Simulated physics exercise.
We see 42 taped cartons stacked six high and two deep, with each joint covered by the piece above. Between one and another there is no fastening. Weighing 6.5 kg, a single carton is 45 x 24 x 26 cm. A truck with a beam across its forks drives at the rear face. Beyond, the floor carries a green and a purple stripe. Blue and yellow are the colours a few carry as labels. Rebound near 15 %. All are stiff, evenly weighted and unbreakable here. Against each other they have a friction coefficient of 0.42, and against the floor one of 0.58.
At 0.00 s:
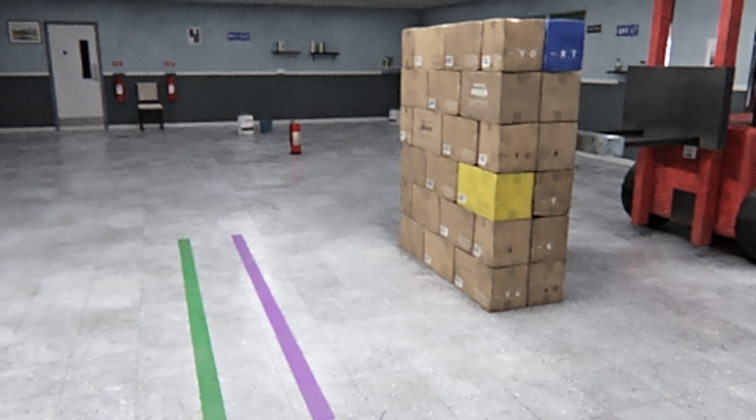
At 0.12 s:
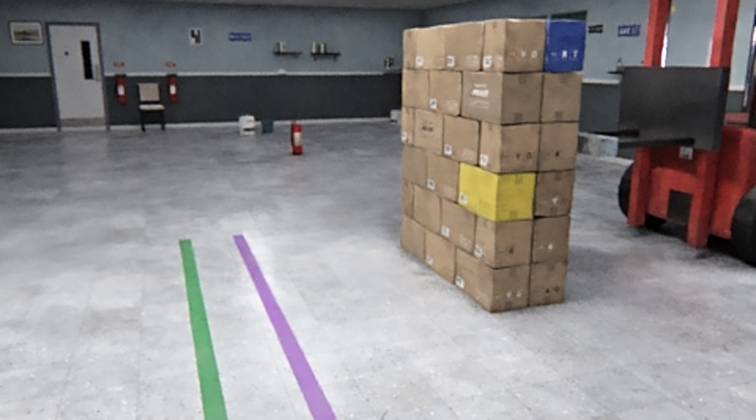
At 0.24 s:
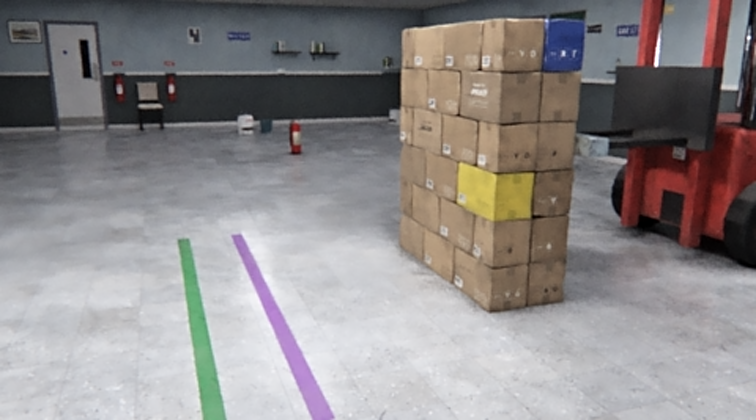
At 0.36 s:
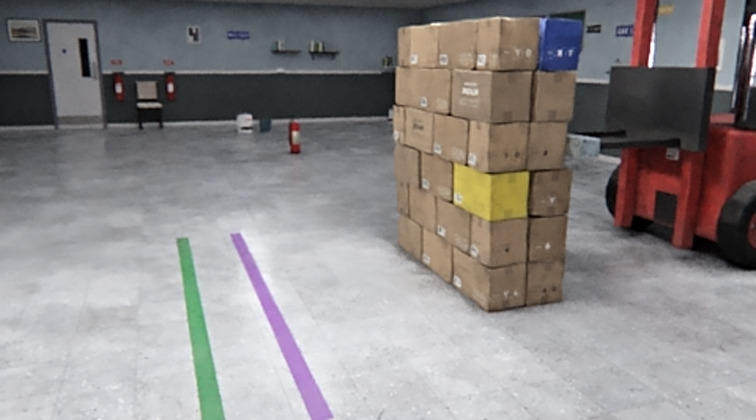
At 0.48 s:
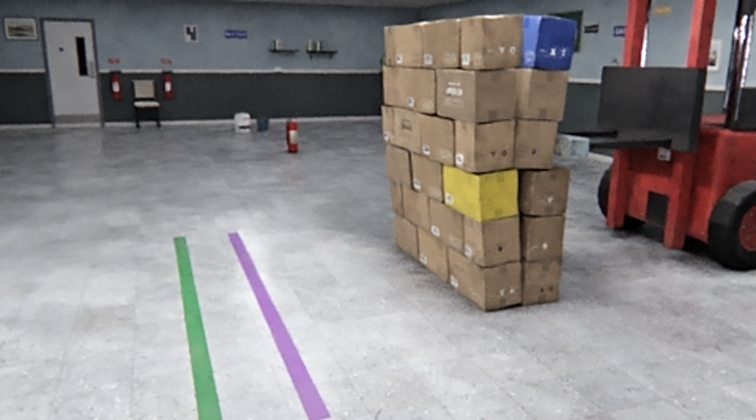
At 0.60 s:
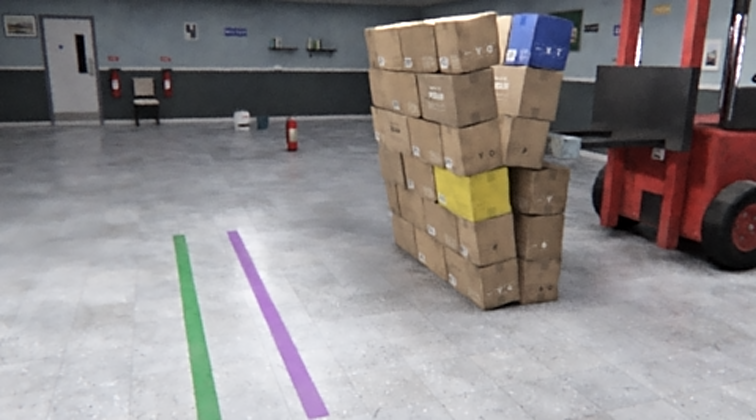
To begin with, a tall stack of brown cartons, with one yellow and one blue, stands still on a gray floor as a red truck carrying a dark beam edges in from the right. Then the cartons shift left, and by the end the upper rows lean unevenly with gaps between them.
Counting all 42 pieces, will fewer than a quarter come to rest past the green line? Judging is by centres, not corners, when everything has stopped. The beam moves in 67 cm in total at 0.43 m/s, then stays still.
Yes, fewer than a quarter do.
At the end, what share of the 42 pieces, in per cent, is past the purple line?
That would be roughly 20 percent of them.
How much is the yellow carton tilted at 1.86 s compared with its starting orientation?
Roughly 90°.
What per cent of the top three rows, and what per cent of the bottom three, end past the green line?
That's 30% up top and 0% at the bottom.
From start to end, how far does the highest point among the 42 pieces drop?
Something like 80 cm, give or take.
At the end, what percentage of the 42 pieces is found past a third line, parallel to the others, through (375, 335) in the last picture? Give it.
Roughly 45%.
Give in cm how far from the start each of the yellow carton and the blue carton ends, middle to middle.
Yellow ends up some 100 cm away; blue ends up some 160 cm away.
Around 0.80 s, none of the 42 cartons past the green line, 39 disturbed; yellow carton tipped 20°; blue carton tipped 9°.
Around 1.06 s, none of the 42 cartons past the green line, 39 disturbed; yellow carton tipped 40°; blue carton tipped 6°.
Around 1.30 s, none of the 42 cartons past the green line, 39 disturbed; yellow carton on its side; blue carton tipped 7°, 41 cm lower.
Around 1.86 s, 4 of the 42 cartons past the green line; yellow carton on its side; blue carton tipped 25°, 1.02 m lower.
Finally (3.2 s), 6 of the 42 cartons past the green line; yellow carton on its side; blue carton on its side. That is 14 per cent. Seen by the last camera, middles, yellow carton near (346, 292), blue carton near (475, 338).
